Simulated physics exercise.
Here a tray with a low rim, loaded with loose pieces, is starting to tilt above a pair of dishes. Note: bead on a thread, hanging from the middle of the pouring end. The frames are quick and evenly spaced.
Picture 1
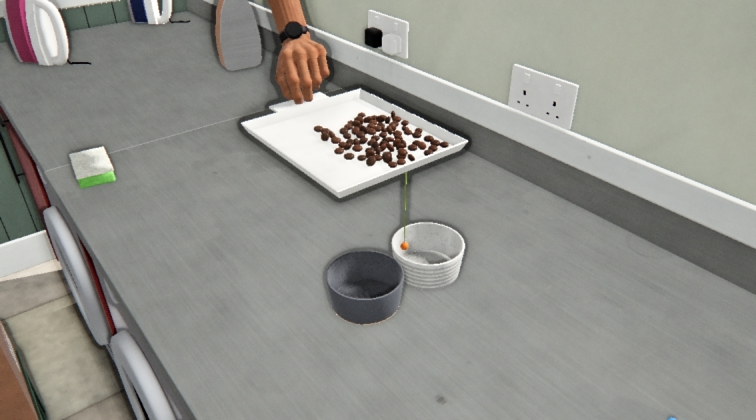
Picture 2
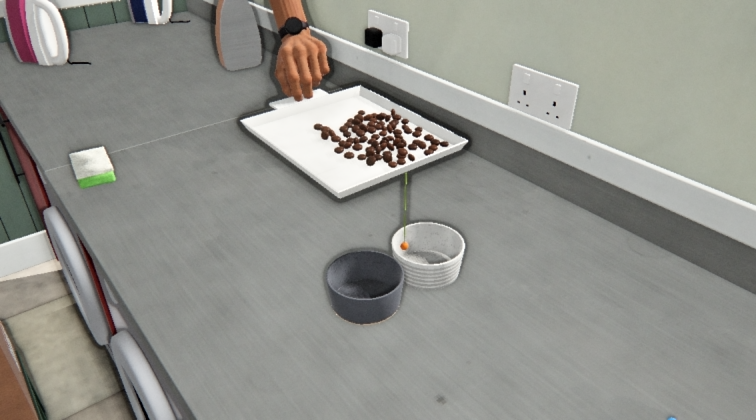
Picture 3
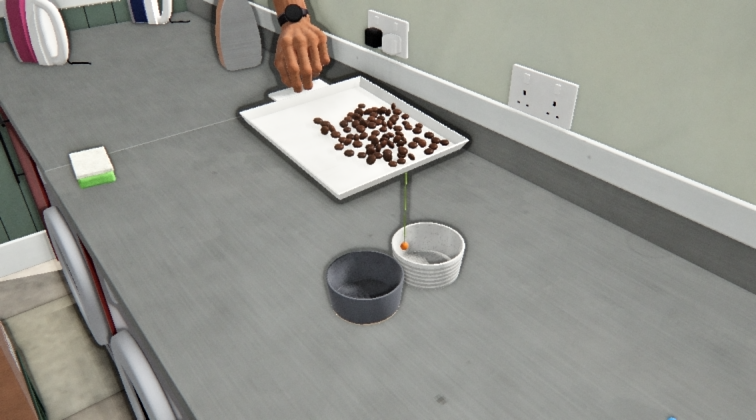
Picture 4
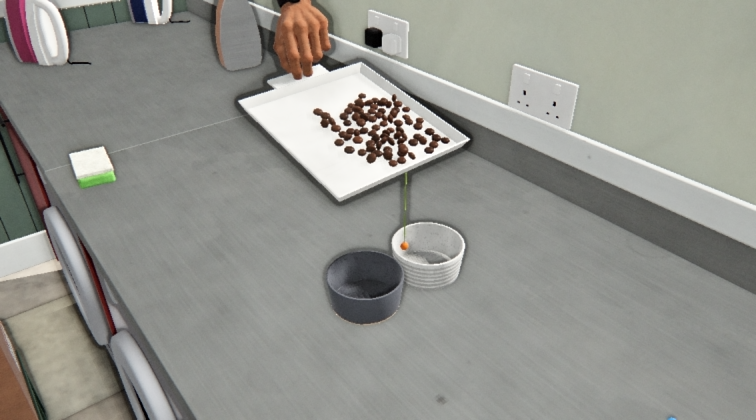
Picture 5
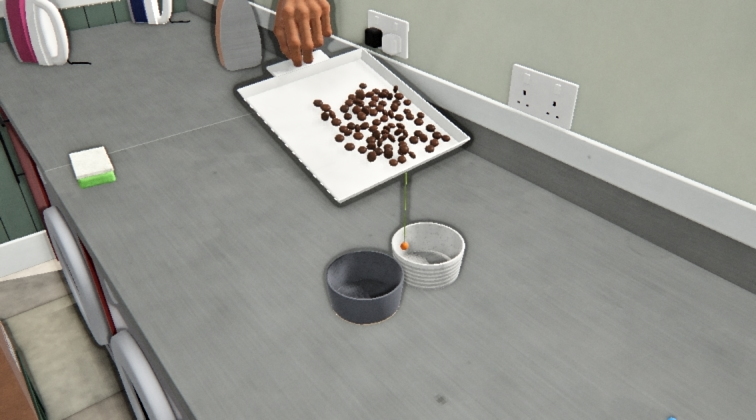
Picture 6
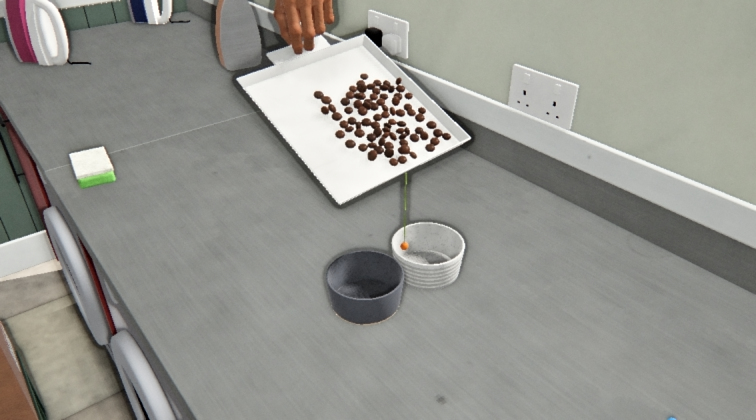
Hand raising the back of a white tray of brown chocolate drops, tilting it steadily above a dark dish and a white dish.
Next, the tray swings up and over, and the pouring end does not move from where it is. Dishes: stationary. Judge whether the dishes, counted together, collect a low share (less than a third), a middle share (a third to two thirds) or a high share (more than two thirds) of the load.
The dishes collect a middle share.
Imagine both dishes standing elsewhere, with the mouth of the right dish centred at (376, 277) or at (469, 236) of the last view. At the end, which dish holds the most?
The first arrangement gives the one at right, the second arrangement gives the one at left.
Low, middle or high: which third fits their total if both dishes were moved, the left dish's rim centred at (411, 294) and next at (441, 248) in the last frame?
Try one: The middle third; try two: Under a third.
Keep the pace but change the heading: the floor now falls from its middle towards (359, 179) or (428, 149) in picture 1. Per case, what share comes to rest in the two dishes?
Near 60 % and 40 %.
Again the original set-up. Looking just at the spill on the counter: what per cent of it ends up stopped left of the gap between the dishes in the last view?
I'd say some 30 in a hundred.
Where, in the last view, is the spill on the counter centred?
Near (429, 338).
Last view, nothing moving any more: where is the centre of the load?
At about (386, 313), give or take.
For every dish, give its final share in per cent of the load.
Per hundred pieces, the left dish ends with about 50 and the right dish with about 0.
Soon, tray tipped steeply; about half on the tray; a small part in the left dish; a small part outside both; about a third in the air.
A while on, tray tipped past a quarter turn; about half in the left dish; a stray few in the right dish; about half outside both.
Towards the end, tray tipped past a quarter turn; about half in the left dish; about half outside both.
Finally, tray tipped past a quarter turn; about half in the left dish; none in the right dish; about half outside both.
